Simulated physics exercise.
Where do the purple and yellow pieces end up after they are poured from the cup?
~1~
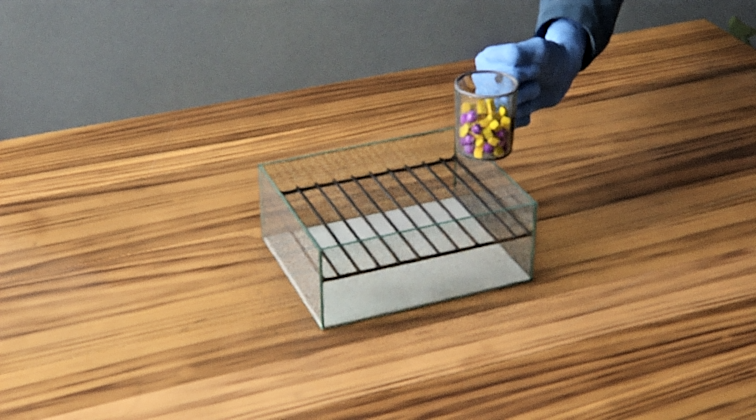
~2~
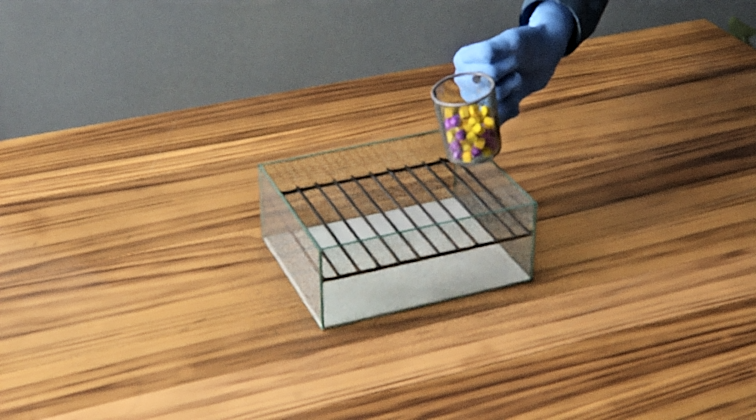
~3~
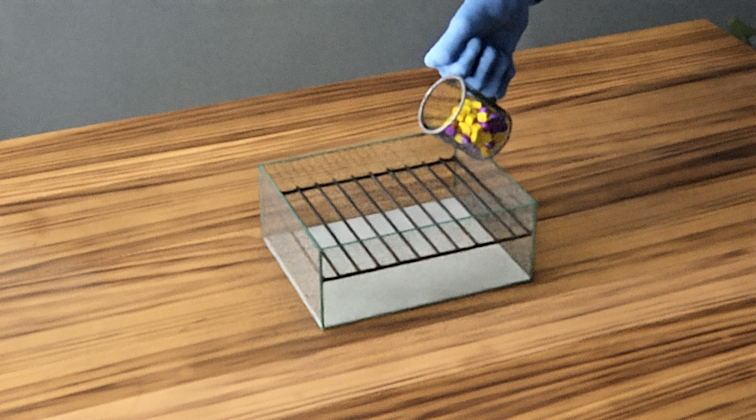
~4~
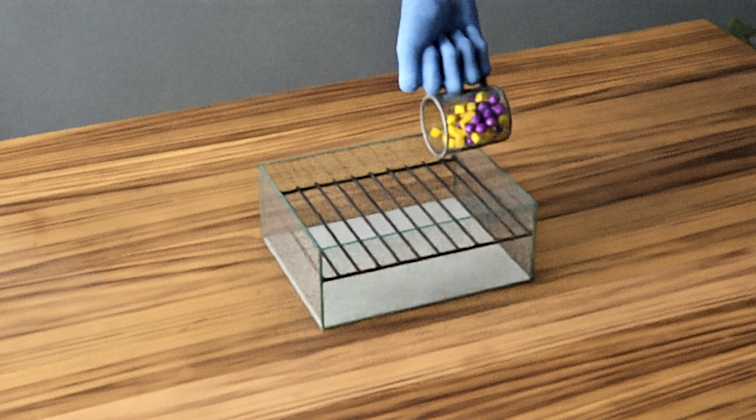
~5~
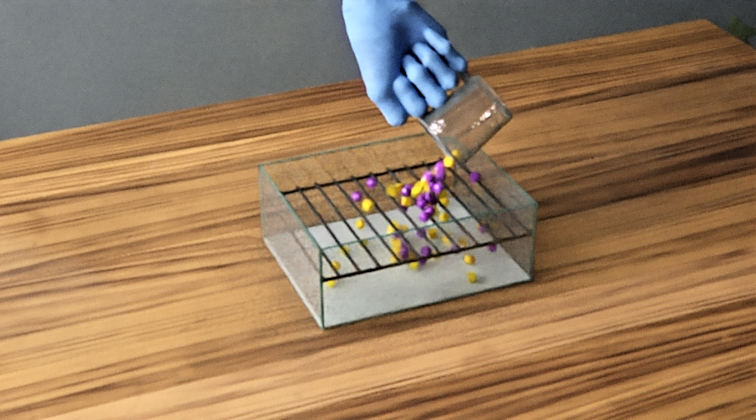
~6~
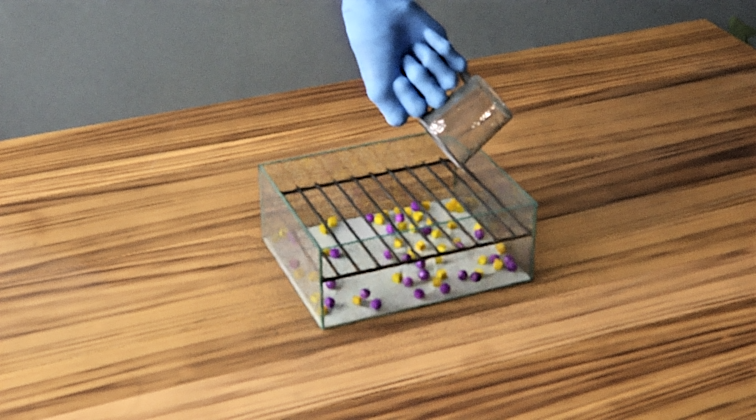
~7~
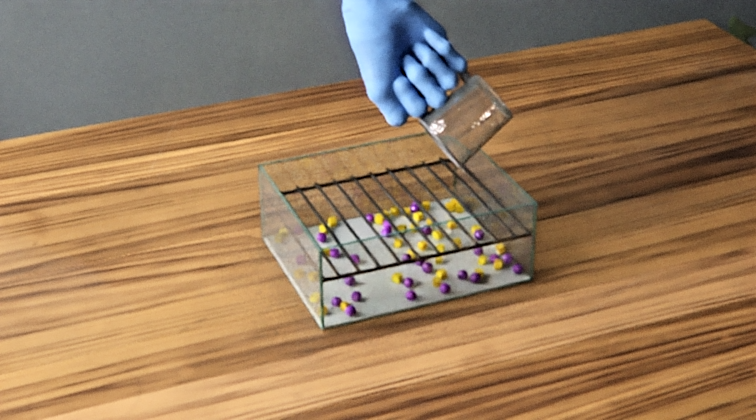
Both the purple and the yellow pieces drop through the wires and end up on the floor of the box.
